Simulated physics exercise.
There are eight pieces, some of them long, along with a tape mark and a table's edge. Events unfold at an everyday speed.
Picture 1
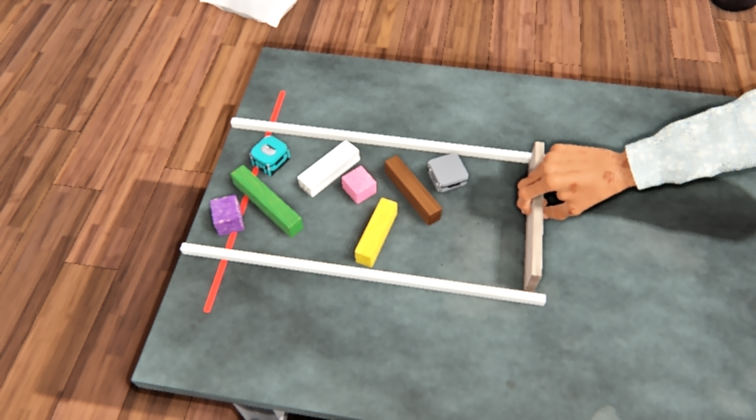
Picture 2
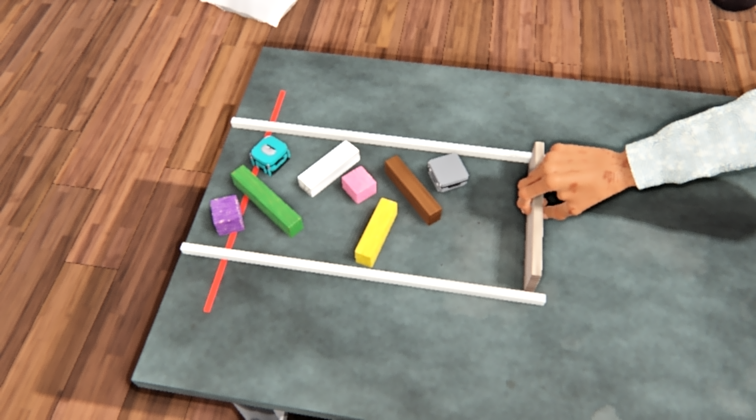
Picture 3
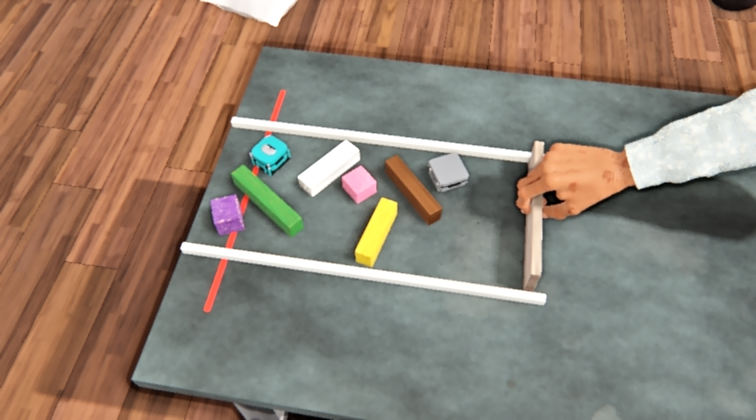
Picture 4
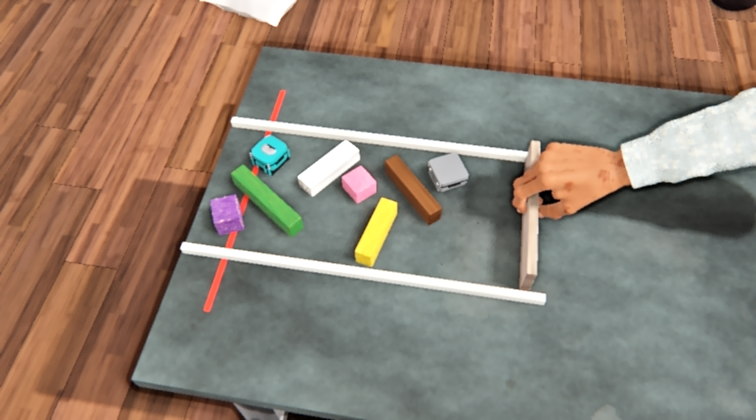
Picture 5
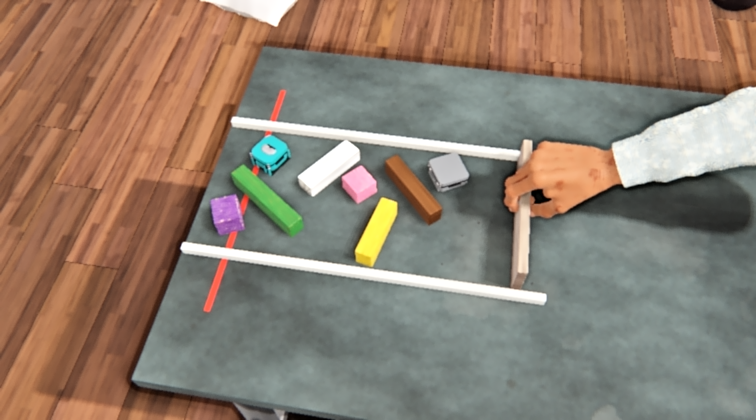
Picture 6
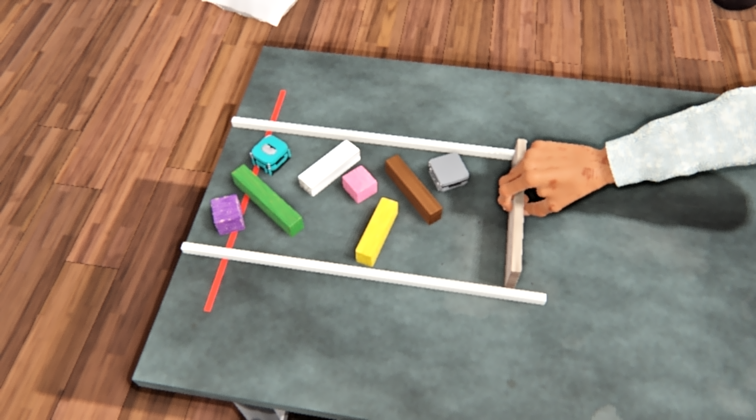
A hand in a pale speckled sleeve grips an upright wooden board at the right of a grey tabletop, seen from a fixed view above, with wood flooring around it. Between two white rails lie a grey case, brown, yellow, white and green bars, a pink block, and turquoise and purple pieces near a red line at left. The board stays still at first, then the hand slides it slightly left, touching nothing else.
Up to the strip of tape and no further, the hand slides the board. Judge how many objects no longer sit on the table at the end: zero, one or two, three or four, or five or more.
Three to four.
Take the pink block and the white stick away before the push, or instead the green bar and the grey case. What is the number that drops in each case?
The first try gives 2, the second gives 1.
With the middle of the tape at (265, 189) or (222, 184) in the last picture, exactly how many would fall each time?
It comes to 1, then 7.
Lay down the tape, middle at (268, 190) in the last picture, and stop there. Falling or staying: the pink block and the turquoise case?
Well, the pink block is left in place and the turquoise case topples off.
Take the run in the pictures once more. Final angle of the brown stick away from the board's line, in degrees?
Misalignment: Close to 35°.
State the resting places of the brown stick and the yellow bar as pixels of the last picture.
Brown stick at about (228, 163), yellow bar at about (220, 215).
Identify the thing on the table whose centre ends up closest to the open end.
The pink block.
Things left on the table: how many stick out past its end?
I'd put it at 2.
Soon after, none off yet; purple block at rest near (228, 215); turquoise case at rest near (271, 155); green bar at rest near (267, 200).
Then, none off yet; purple block moved a little near (211, 219); turquoise case moved well along near (213, 151); green bar moved a little near (221, 197).
At rest, the number that fall off is three or four; fallen, white stick, green bar, turquoise case and purple block.
